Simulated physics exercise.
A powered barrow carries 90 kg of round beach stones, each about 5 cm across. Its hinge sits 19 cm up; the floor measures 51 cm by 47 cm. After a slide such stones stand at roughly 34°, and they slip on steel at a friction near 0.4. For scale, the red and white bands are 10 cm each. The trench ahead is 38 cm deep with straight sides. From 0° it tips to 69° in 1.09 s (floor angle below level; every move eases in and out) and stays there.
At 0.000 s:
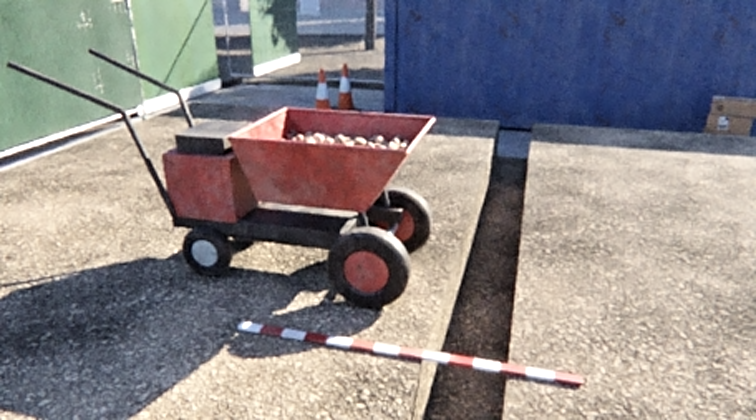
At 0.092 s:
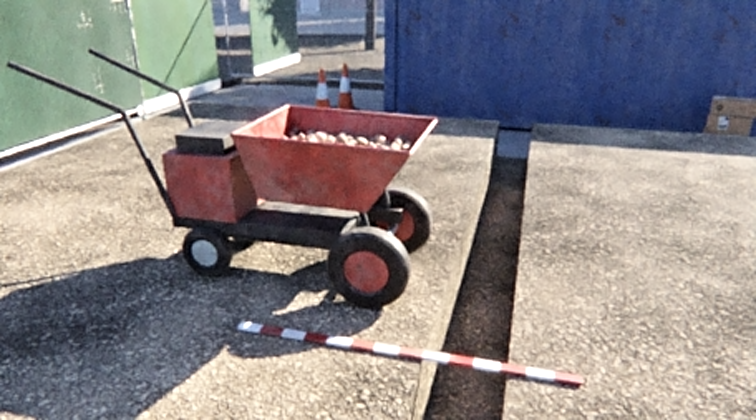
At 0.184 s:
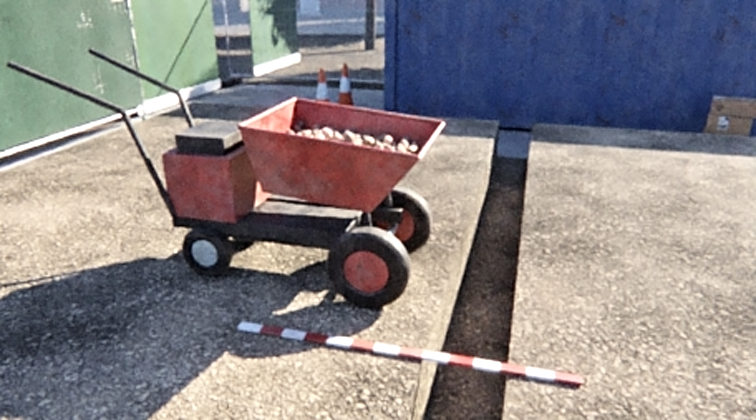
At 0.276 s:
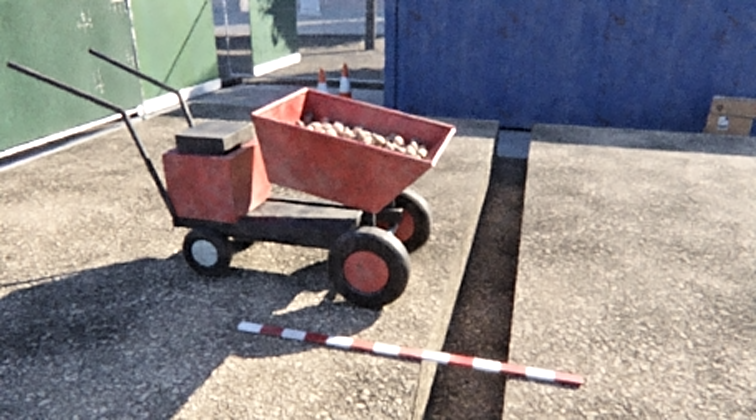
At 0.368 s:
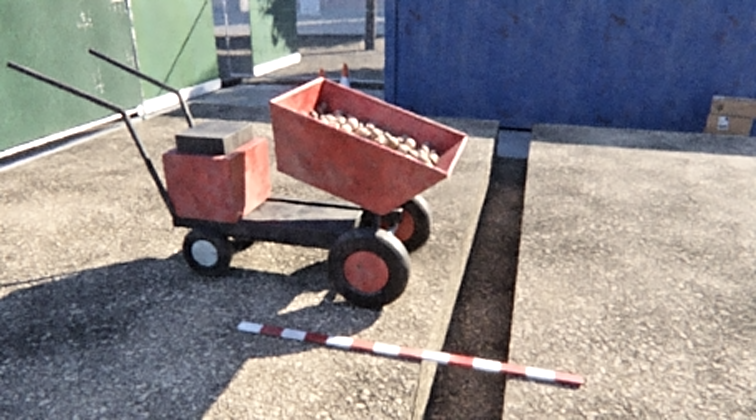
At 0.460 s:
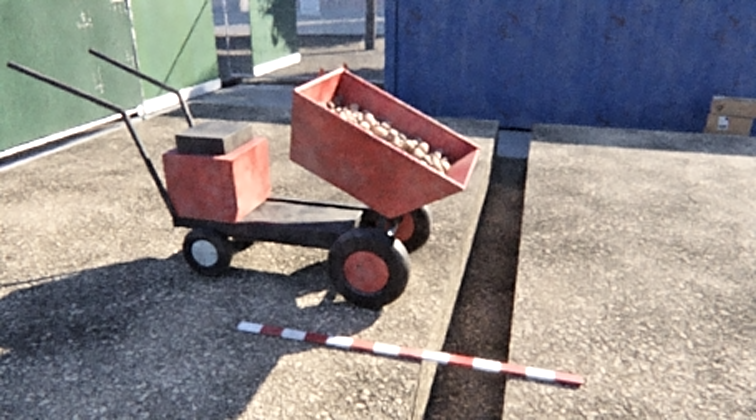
The red tray on a small wheeled barrow, loaded with round stones, slowly tilted down to the right, its back end rising, while the barrow stayed still beside a narrow trench and a red-and-white striped pole.
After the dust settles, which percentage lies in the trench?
About 30 per cent.
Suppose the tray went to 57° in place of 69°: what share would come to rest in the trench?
In that case some 15 per cent.
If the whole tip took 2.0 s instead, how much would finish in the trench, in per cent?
It would be near 35 per cent.
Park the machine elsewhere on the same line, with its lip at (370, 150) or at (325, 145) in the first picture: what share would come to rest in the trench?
Near 65 per cent from the first place, 100 from the second.
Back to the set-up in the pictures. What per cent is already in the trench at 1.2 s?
About 0 per cent by then.
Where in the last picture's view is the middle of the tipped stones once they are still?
Near (551, 297).
After 0.8 s the floor is at 58°; 100 % in the tray; the foremost stones are at (493, 228).
After 1.2 s the floor is at 69°; 71 % in the tray, 1 % in the trench, 28 % past the trench; the foremost stones are at (590, 305).
After 1.5 s the floor is at 69°; 32 % in the tray, 2 % in the trench, 65 % past the trench; the foremost stones are at (715, 344).
After 3.5 s the floor is at 69°; 0 % in the tray, 30 % in the trench, 70 % past the trench; the foremost stones are past the picture's edge.
